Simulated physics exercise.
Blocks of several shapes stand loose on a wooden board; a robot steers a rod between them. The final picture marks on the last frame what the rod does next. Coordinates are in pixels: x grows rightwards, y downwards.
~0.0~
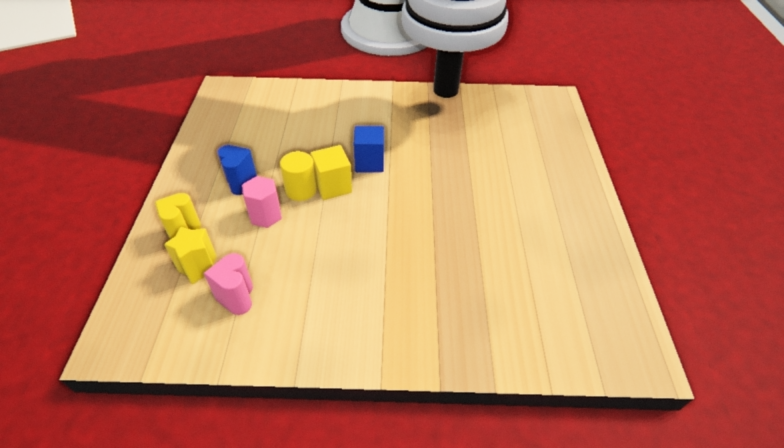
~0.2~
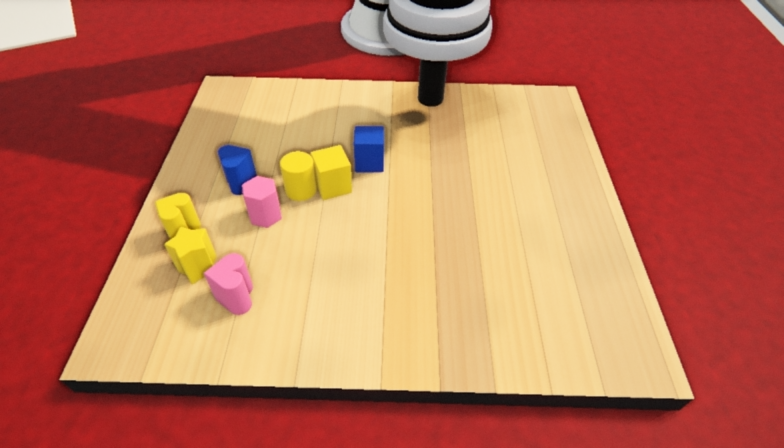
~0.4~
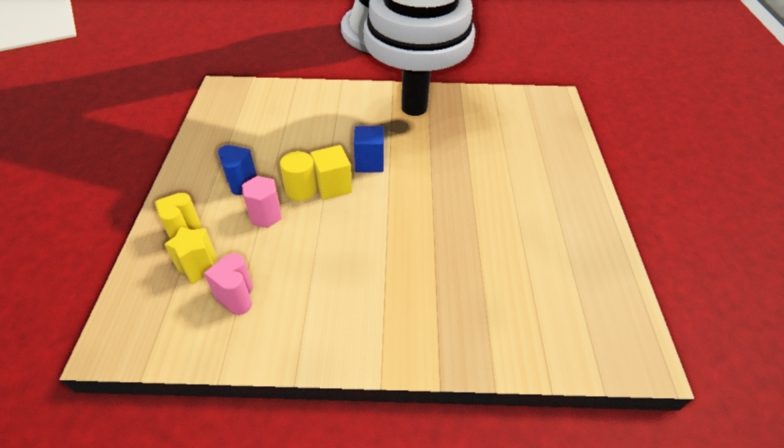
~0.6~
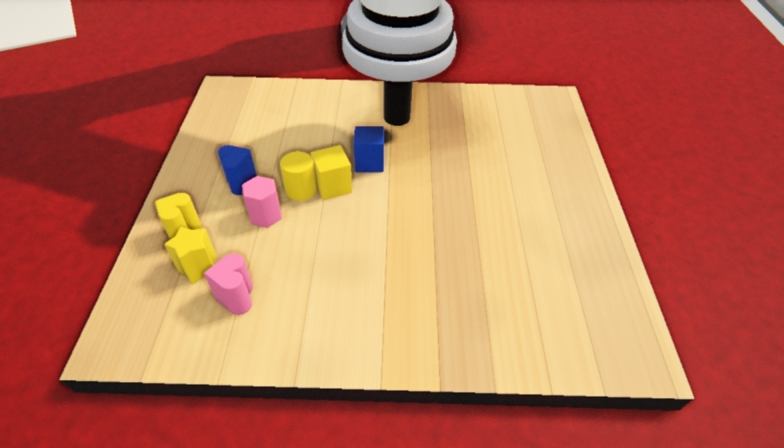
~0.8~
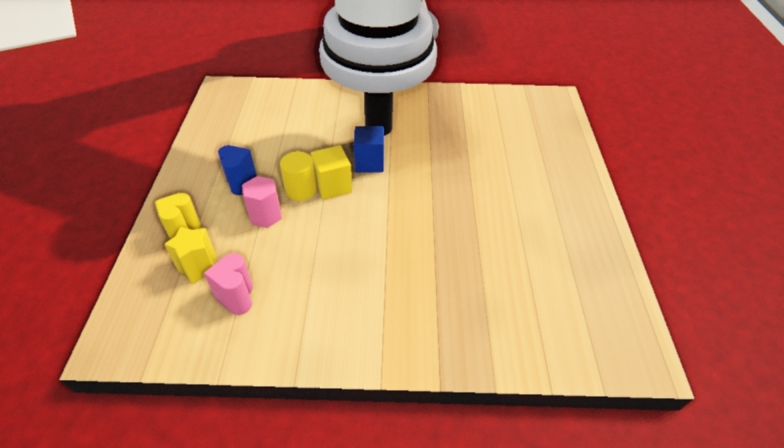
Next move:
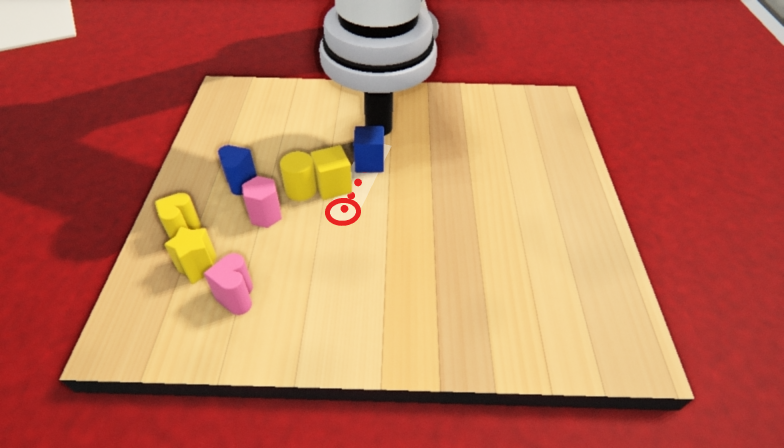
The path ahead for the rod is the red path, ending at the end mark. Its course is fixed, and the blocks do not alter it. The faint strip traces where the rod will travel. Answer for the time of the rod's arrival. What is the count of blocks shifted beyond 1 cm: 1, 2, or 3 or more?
I predict three or more.
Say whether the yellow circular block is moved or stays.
The yellow circular block moves.
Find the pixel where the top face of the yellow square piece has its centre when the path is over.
At (302, 183).
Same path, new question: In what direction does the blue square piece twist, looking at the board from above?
Viewed from above, counterclockwise.
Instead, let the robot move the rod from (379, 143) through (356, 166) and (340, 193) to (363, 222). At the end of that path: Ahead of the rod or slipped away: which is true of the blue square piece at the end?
Looking at the end of the path, the blue square piece is still being driven ahead.
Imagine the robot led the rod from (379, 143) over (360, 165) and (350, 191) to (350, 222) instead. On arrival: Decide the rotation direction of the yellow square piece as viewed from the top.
Its spin: Clockwise.
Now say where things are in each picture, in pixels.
The first frame shows rod tip (446, 91); block tops, pink hexagon (259, 187); yellow circular block (296, 161); yellow square piece (330, 158); blue square piece (369, 134).
The second frame shows rod (431, 100); blocks unchanged.
The third frame shows rod (414, 109); blocks unchanged.
The fourth frame shows rod (397, 118); blocks unchanged.
The fifth frame shows rod (379, 128); pink hexagon (259, 187); yellow circular block (296, 161); yellow square piece (330, 158); blue square piece (369, 134).
Path on the board, from (379, 143) directly to (343, 212).
What follows on the original path. One third of the way, rod (367, 149); yellow square piece (328, 161), turned 15° clockwise; blue square piece (360, 156).
Two thirds of the way, rod (355, 172); yellow circular block (288, 163); yellow square piece (319, 169), turned 30° clockwise; blue square piece (358, 180), turned 10° anticlockwise.
At the end, rod (342, 197); pink hexagon in place; yellow circular block (283, 164); yellow square piece (302, 183), turned 80° clockwise; blue square piece (353, 207), turned 40° anticlockwise.
